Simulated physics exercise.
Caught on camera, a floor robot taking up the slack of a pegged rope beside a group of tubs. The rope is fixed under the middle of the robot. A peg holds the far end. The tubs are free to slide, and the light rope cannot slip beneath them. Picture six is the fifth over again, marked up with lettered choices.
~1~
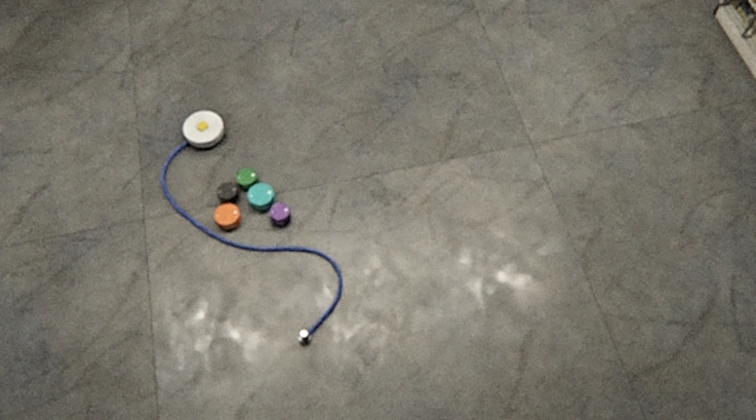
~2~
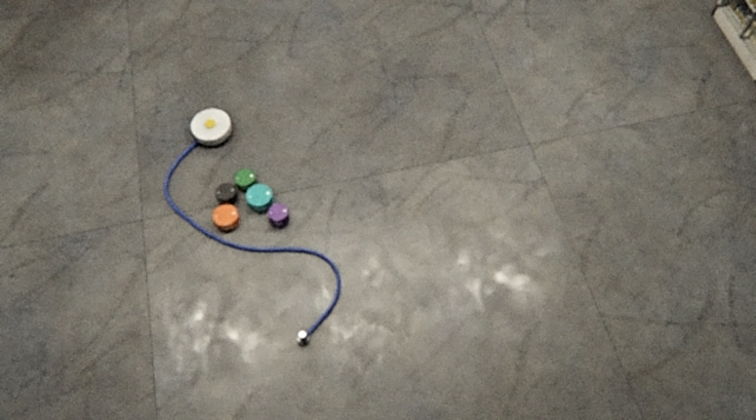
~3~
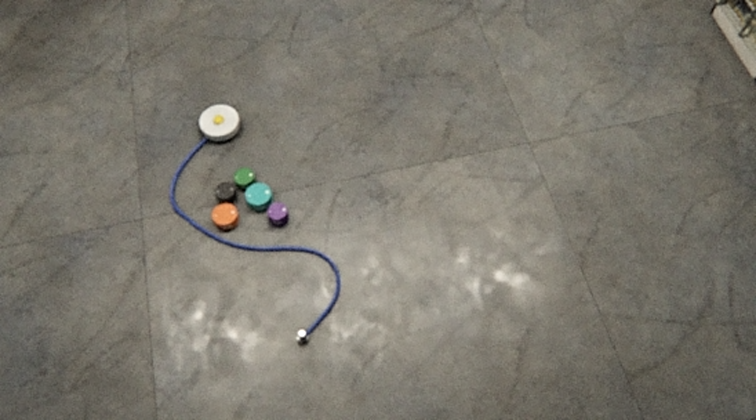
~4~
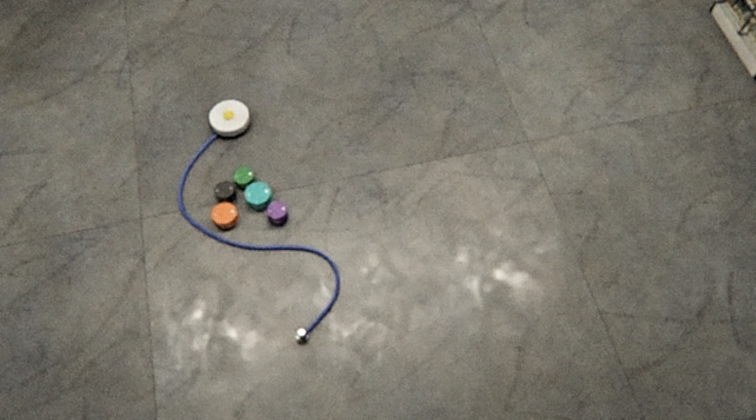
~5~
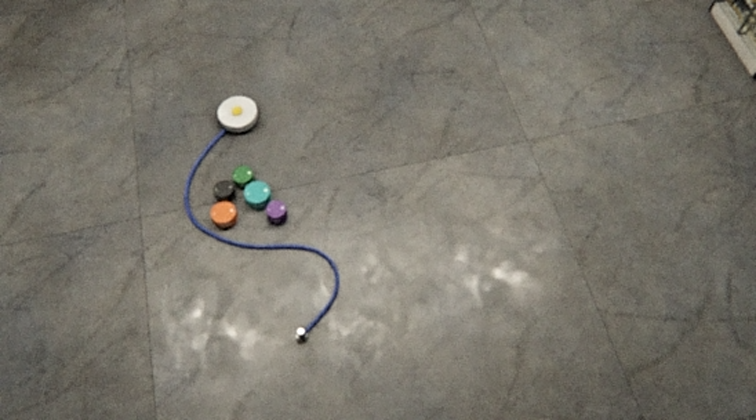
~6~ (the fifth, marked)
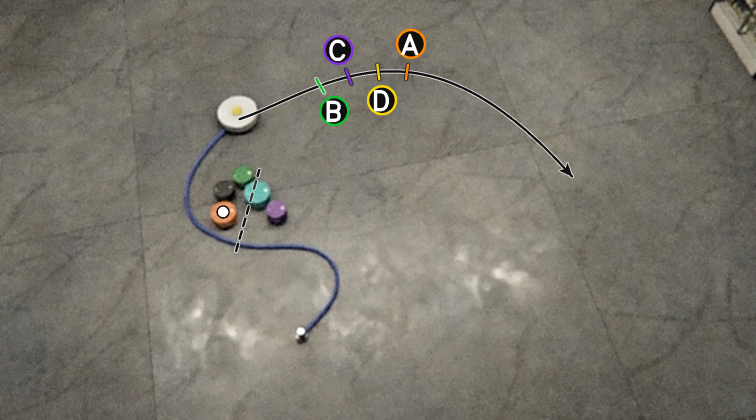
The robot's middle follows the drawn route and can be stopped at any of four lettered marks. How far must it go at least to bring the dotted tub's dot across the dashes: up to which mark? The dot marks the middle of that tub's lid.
D.
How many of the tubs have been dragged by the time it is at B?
By then, none.
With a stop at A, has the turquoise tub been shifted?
Yes.
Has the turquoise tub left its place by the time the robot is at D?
By then, yes.
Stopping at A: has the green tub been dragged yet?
Yes.
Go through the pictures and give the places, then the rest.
The first picture shows black tub (228, 194); turquoise tub (262, 197); purple tub (280, 215).
The second picture shows robot (212, 128); green tub (246, 180).
The third picture shows robot (220, 124); orange tub (226, 217).
The fourth picture shows robot (230, 119); turquoise tub (259, 196).
The fifth picture shows robot (238, 115); green tub (243, 177); peg (301, 334); orange tub (224, 215).
On the marked copy, A at (407, 72); B at (320, 86); C at (349, 77); D at (378, 72); the dashed line at (248, 209); the route from (239, 119) via (419, 74) to (572, 176); the white dot at (223, 212).
Taking D. A third of the way, robot (287, 95); orange tub (224, 215).
Two thirds of the way, robot (335, 76); orange tub (224, 215).
When it is over, robot (378, 68); orange tub (257, 212); black tub (257, 193); turquoise tub (280, 194); green tub (269, 178); the dot on the orange tub is over the dashed line.
As for the rest, A does it too, but is farther than needed; B leaves the dotted tub short, at (224, 215); C leaves the dotted tub short, at (234, 213).
